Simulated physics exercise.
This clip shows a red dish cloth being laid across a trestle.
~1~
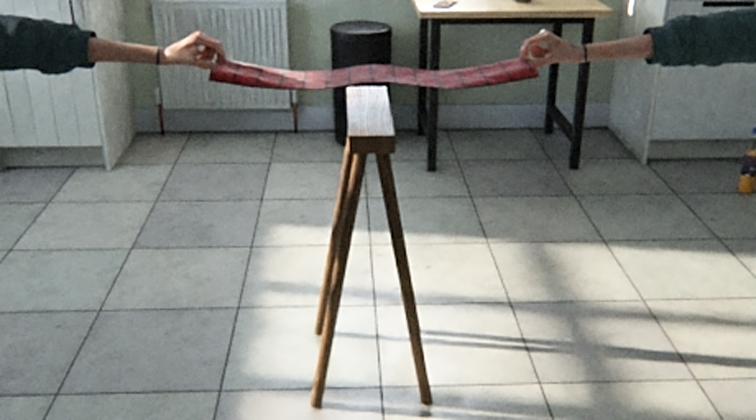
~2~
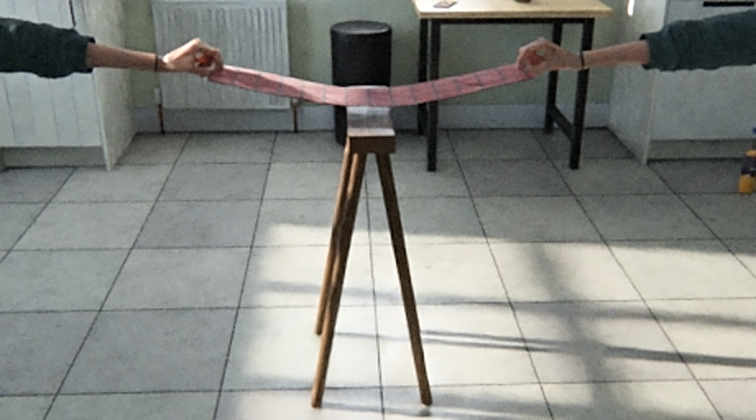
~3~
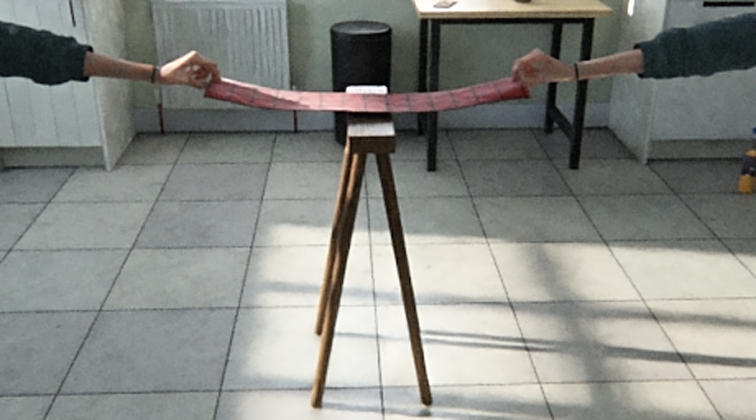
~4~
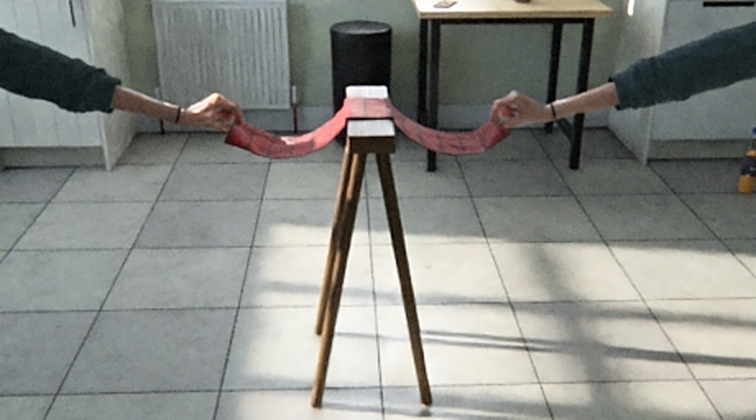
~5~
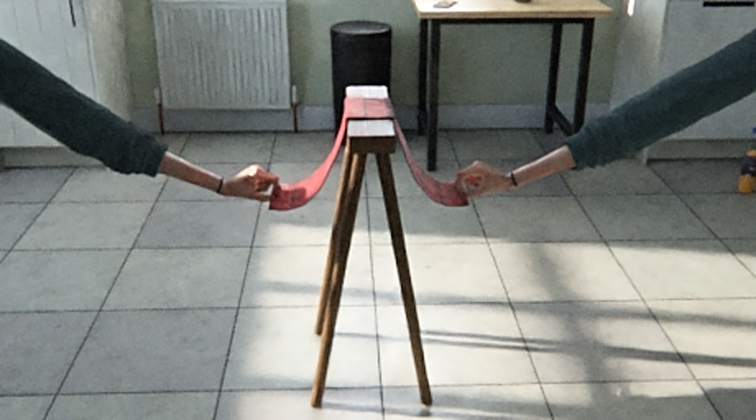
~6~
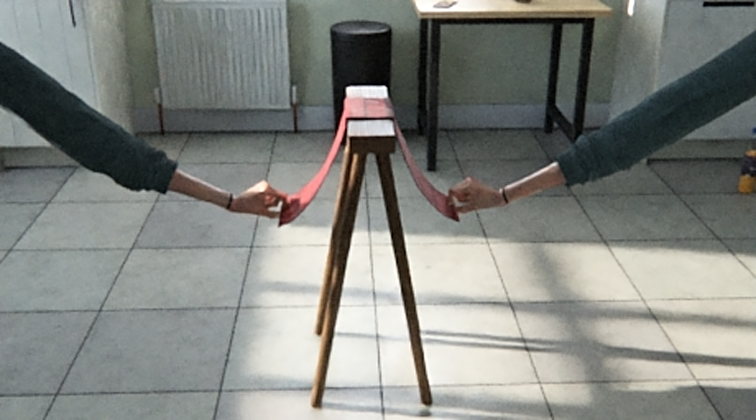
In a tiled room with a radiator and a table, two hands stretch a red cloth above a wooden trestle, lower its middle onto the top, then bring both ends down and inward on either side.
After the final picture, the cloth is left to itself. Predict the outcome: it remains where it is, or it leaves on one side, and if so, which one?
Remains draped.
Then, 0.48 s past the final frame, dish cloth hanging on both sides, left end near (375, 231), right end near (358, 227).
Then, 1.28 s past the final frame, dish cloth hanging on both sides, left end near (343, 235), right end near (391, 231).
When it is over, dish cloth hanging on both sides, left end near (352, 235), right end near (389, 231). The red dish cloth keeps its place.
